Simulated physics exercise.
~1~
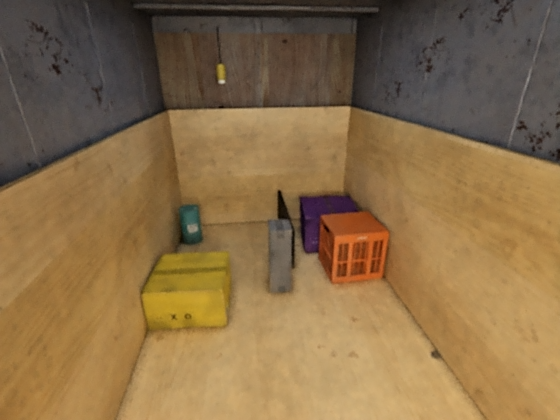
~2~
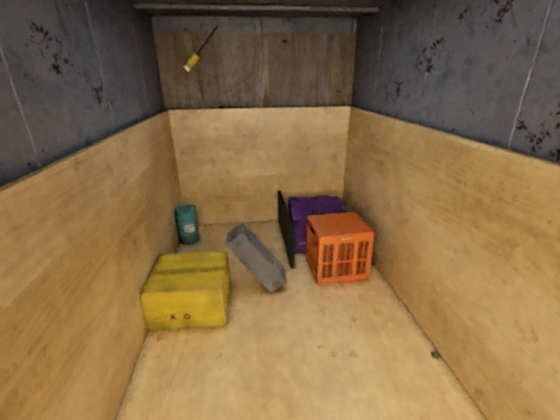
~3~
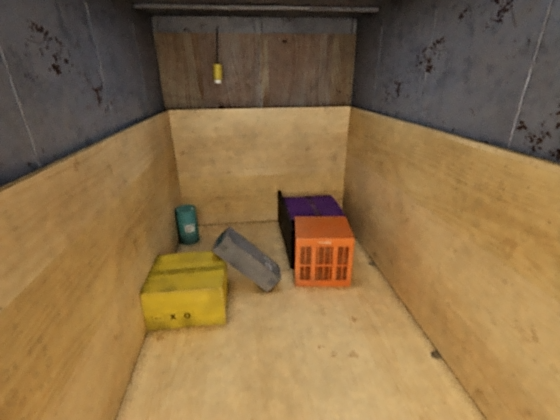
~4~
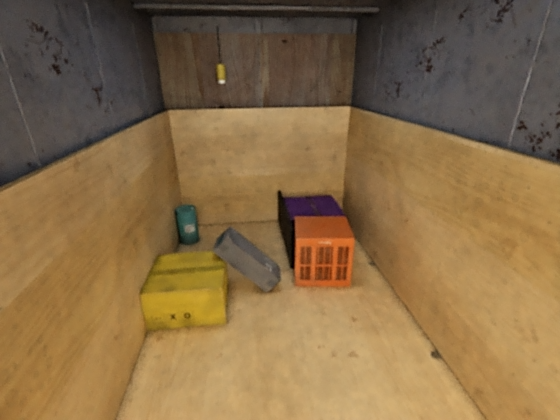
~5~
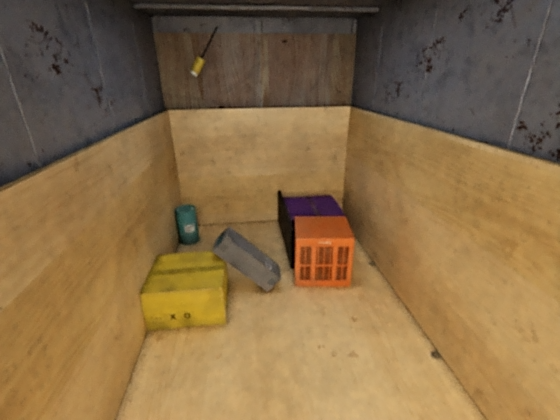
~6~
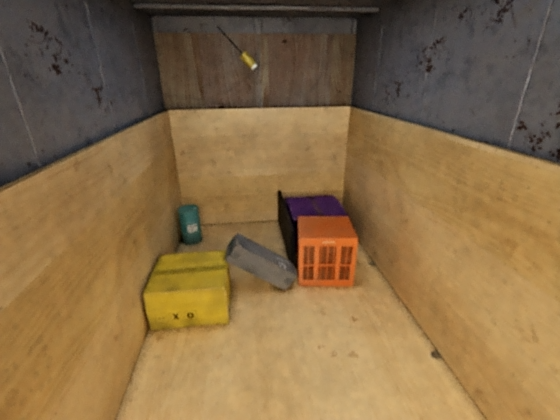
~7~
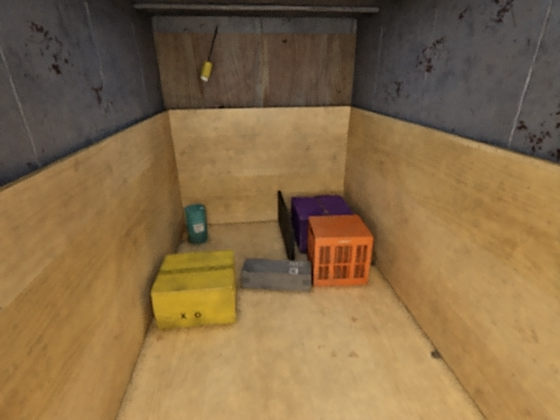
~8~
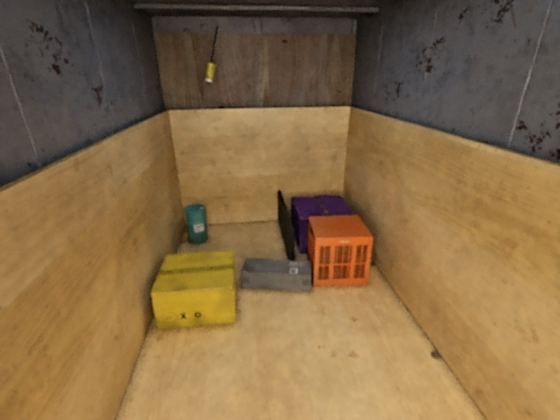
A tall grey box stands upright amid a loose load in a moving van's bay, viewed towards the cab beneath a small yellow lamp swinging on its cord. A yellow box and turquoise canister sit on the left, with orange and purple boxes on the right beside a thin dark panel. The grey box tips left and leans hard while the orange and purple boxes slide left. After a still spell, the load shifts right, and the grey box drops flat. It ends lying on its side between the upright yellow and orange boxes.
